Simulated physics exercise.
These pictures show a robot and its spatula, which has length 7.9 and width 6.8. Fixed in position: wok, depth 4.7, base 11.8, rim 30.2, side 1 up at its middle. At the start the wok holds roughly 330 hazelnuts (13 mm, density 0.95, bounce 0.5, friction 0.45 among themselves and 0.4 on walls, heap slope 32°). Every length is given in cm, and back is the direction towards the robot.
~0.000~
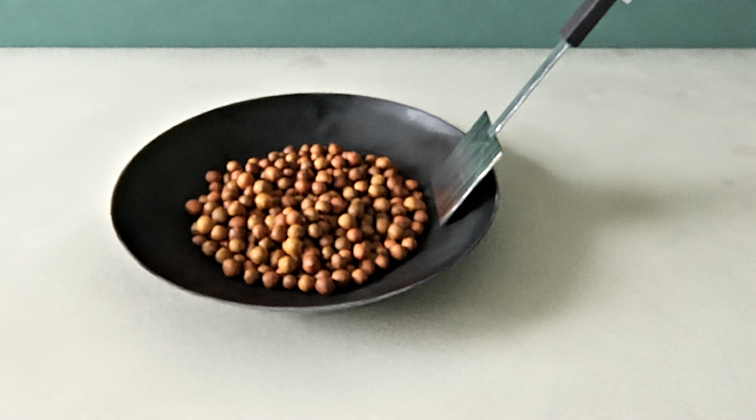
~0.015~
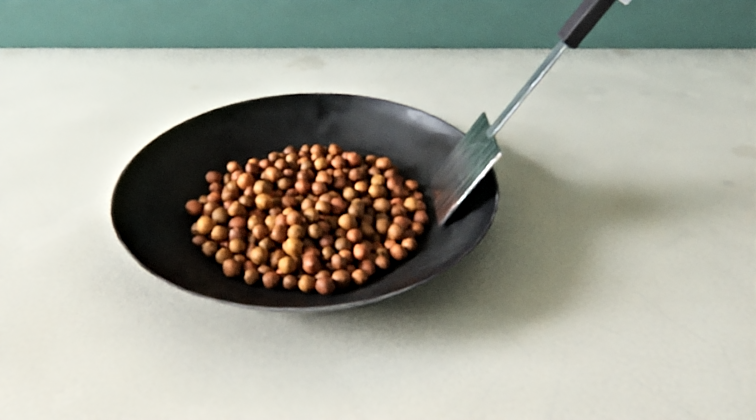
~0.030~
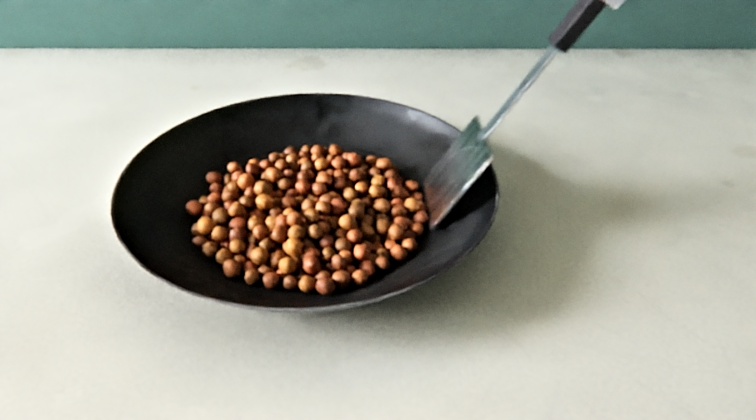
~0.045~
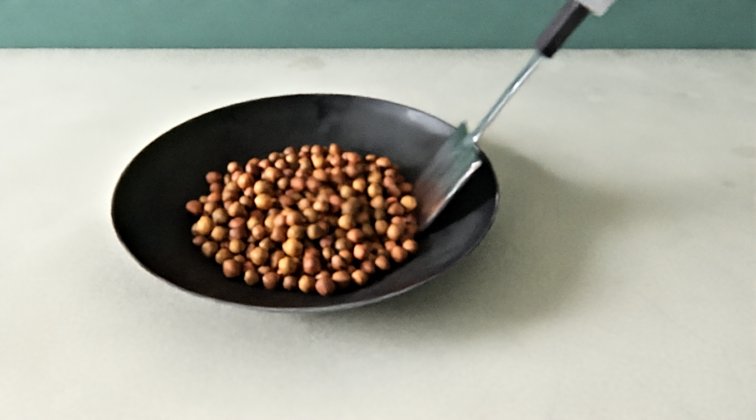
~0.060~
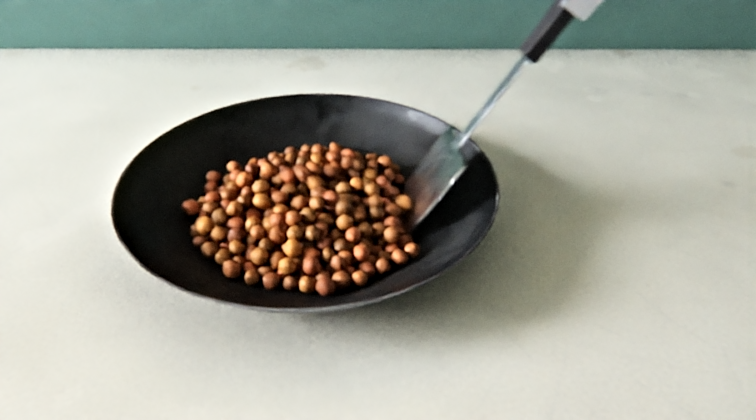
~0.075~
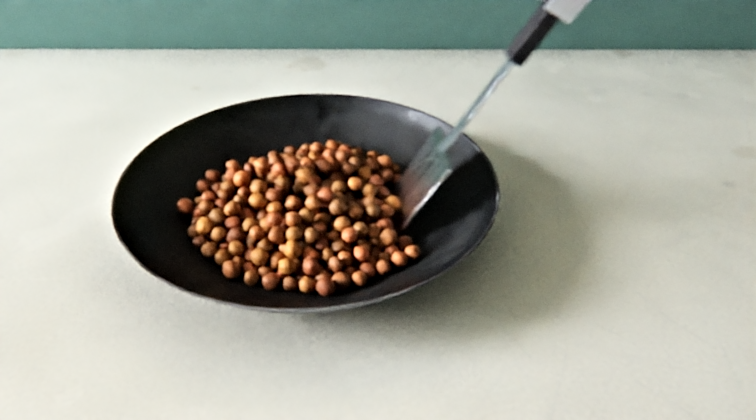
On a pale countertop, a metal spatula rested inside the right edge of a black wok of hazelnuts, then slid slowly left into the heap, nudging the nearest nuts and shifting the pile slightly.
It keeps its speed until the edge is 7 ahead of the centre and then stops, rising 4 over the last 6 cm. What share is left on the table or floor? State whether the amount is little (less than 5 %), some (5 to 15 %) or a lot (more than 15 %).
The amount is little, less than 5 %.
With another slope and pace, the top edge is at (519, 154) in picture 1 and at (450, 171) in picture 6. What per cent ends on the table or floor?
My guess would be close to 10 per cent.
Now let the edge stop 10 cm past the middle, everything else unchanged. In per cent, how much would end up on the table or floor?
In that case around 10 per cent.
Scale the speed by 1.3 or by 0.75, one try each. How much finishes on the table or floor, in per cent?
Try one about 5 %, try two about 0 %.
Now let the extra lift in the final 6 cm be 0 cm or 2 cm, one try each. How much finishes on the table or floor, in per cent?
First try around 0 percent, second try around 0 percent.
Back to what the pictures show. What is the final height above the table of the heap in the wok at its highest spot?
It reaches roughly 5.0 cm.
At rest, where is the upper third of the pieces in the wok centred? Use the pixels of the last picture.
Approximately at pixel (206, 197).
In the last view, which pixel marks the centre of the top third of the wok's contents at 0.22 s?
(249, 186).
After 0.15 s, sloping 59°, highest piece 6 above the table; 326 in the wok.
After 0.22 s, sloping 59°, highest piece 6 above the table; 326 in the wok.
After 0.45 s, sloping 59°, highest piece 6 above the table; 320 in the wok, 2 on the table or floor, 4 on the blade or in flight.
After 1.50 s, sloping 59°, highest piece 5 above the table; 319 in the wok, 7 on the table or floor.
In the end, 319 in the wok, 7 on the table or floor. That is 2 % on the table or floor.
